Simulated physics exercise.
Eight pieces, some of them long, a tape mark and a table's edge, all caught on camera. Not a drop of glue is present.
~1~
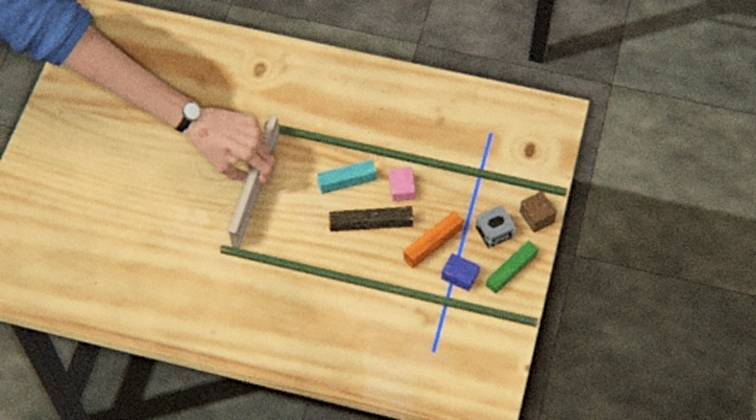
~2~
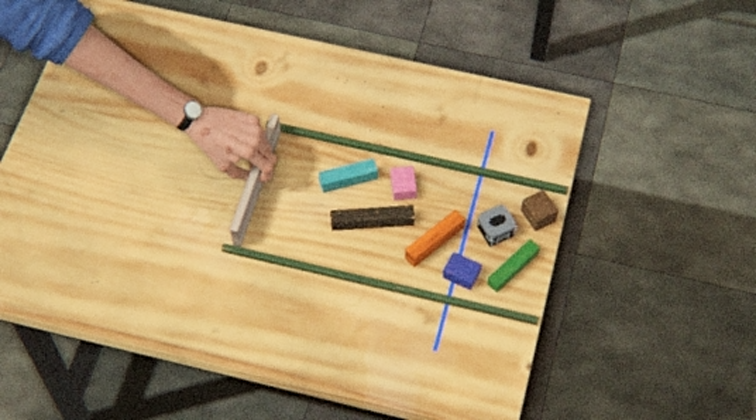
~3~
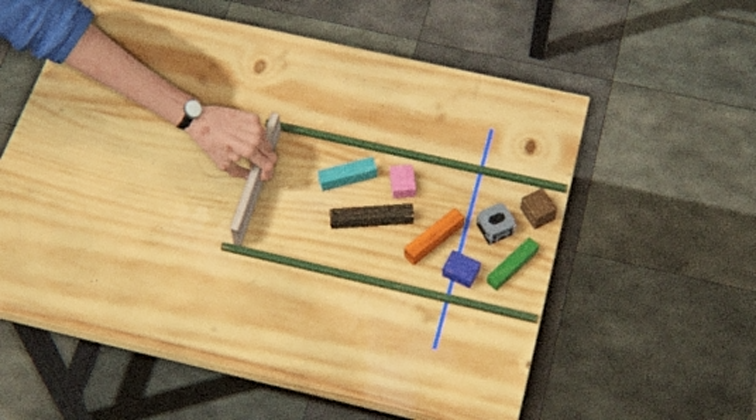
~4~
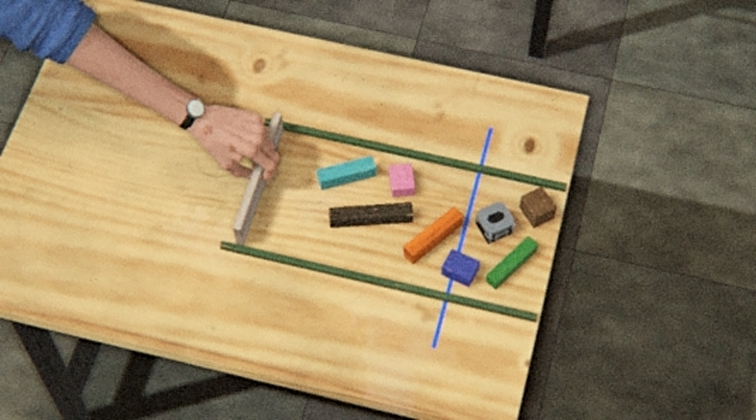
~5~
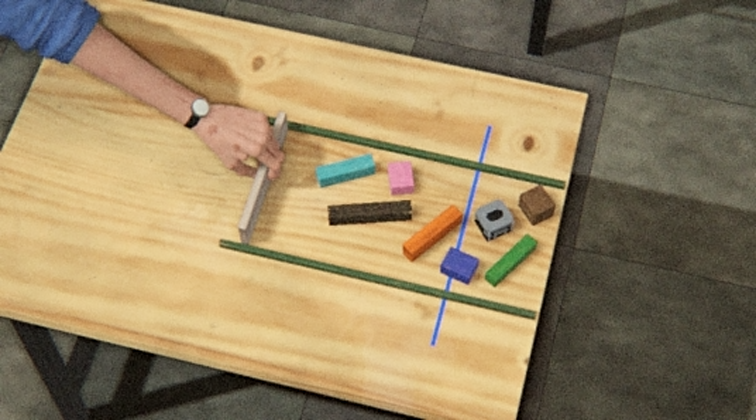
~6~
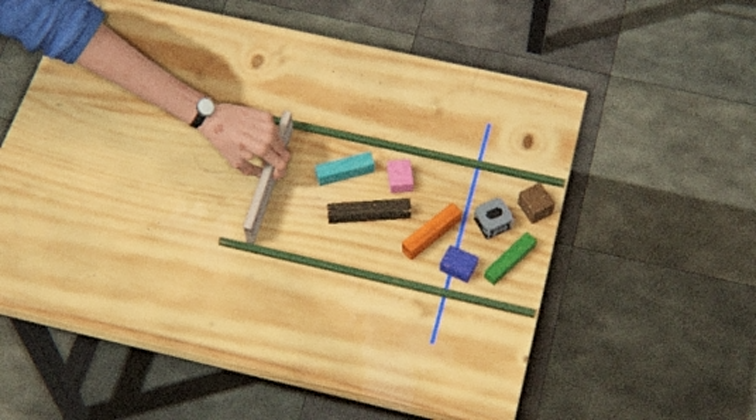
A hand shifts a grey board slightly right while the colourful blocks ahead stay still.
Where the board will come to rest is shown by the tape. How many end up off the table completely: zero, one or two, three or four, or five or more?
The push clears off nothing whatsoever.
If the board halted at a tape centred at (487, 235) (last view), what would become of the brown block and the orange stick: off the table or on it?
Outcome - brown block topples off, orange stick is left in place.
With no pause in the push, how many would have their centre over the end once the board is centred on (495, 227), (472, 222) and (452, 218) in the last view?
Respectively 3, 0 and 0.
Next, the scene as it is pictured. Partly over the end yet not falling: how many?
The number would be 1.
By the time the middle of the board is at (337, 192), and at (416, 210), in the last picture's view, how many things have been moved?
3 and 4.
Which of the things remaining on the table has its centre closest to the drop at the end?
The brown block.
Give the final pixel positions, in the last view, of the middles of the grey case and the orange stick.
Final centres, in order: Near (529, 225), near (485, 246).
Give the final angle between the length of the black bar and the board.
Roughly 40°.
A little later, none off yet; brown block at rest near (536, 203); green bar at rest near (511, 259); grey case at rest near (493, 218).
When it is over, the number that fall off is zero.
